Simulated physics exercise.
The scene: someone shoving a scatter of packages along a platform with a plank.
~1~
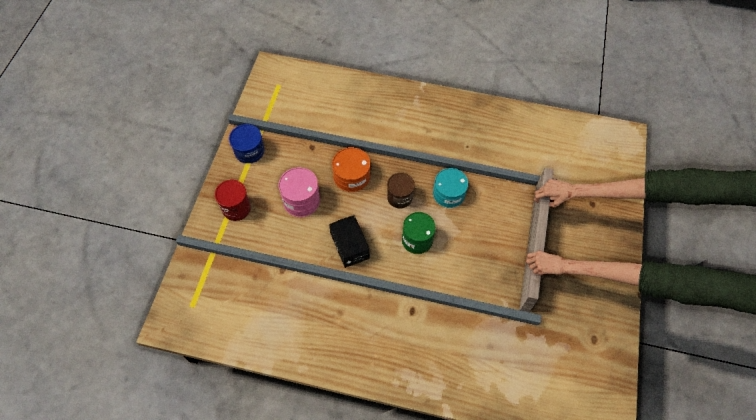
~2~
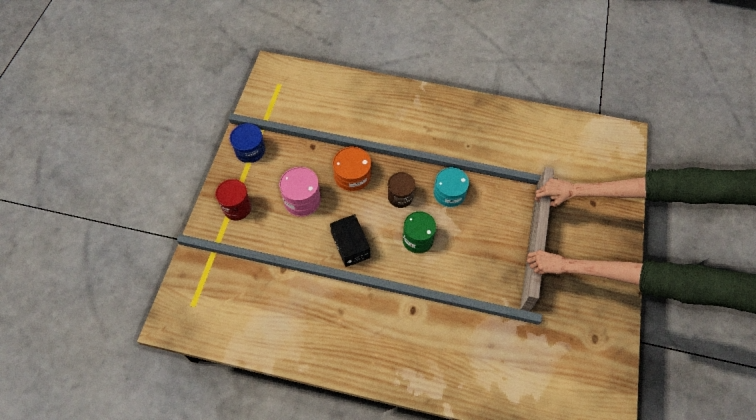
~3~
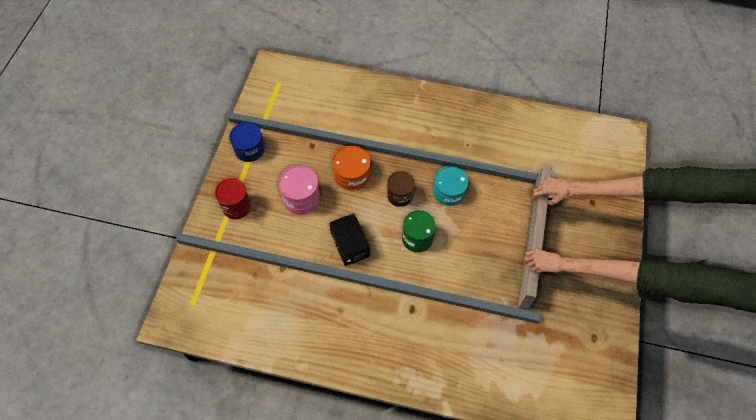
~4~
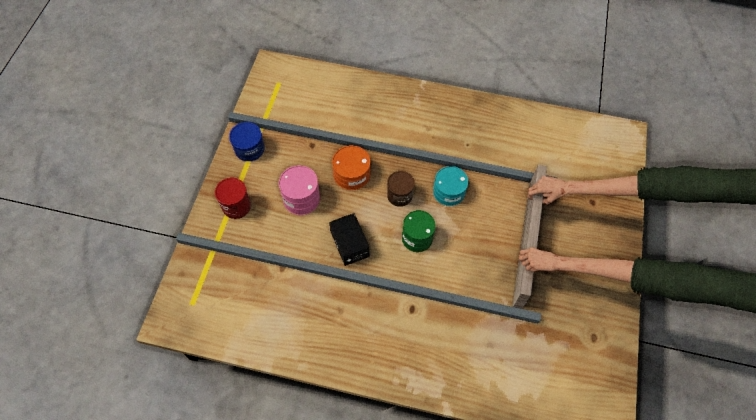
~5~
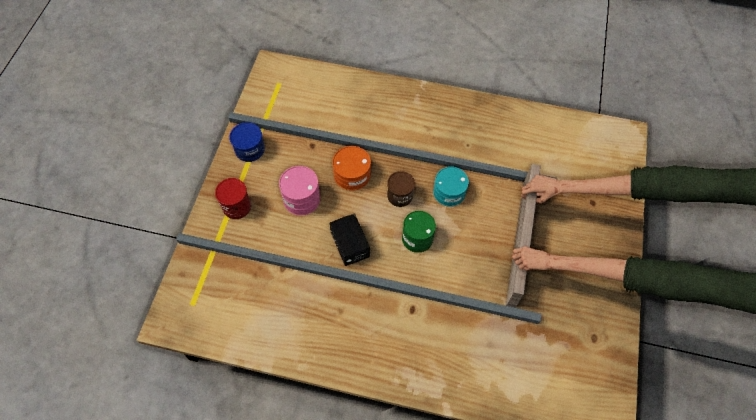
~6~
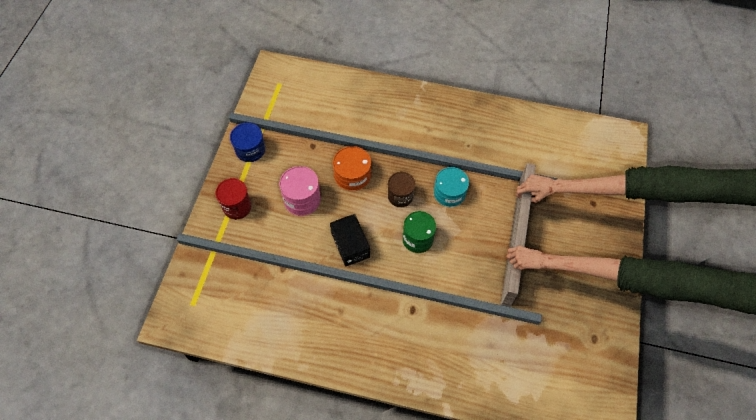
Two green-sleeved arms reach in from the right over a wooden platform on grey paving, seen from above at a slight tilt. Between two grey rails, their hands hold a plank, with turquoise, green, brown, orange and pink containers and a black block to its left, and blue and red ones by a yellow line. The hands slide the plank slightly left while the containers and view stay still.
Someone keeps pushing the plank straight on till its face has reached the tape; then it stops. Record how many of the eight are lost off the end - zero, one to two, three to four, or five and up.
The count that fall off is at least three and at most four.
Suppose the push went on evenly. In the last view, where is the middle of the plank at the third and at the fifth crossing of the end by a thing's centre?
At (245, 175) for the third, at (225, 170) for the fifth.
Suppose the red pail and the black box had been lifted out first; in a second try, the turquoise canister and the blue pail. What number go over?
3 for the first case, 2 for the second.
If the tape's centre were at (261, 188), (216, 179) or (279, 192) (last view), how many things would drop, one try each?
Taken one after another, the numbers are 1, 8 and 1.
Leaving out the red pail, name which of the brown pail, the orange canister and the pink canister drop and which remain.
The brown pail does not fall, the orange canister goes over, the pink canister comes down.
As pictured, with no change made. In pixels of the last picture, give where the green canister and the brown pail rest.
The green canister settles near (217, 189); as for the brown pail, near (232, 160).
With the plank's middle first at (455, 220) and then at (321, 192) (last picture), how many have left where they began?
I make it 1 at the first spot and 6 at the other.
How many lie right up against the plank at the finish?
At rest, 4 are in contact.
Soon after, none off yet; blue pail at rest near (248, 143); red pail at rest near (234, 199); pink canister at rest near (301, 191).
After that, none off yet; blue pail displaced about its own width near (221, 136); red pail displaced a little near (227, 202); pink canister displaced about its own width near (247, 176).
In the end, the number that fall off is three or four; gone, orange canister, pink canister, red pail and blue pail.
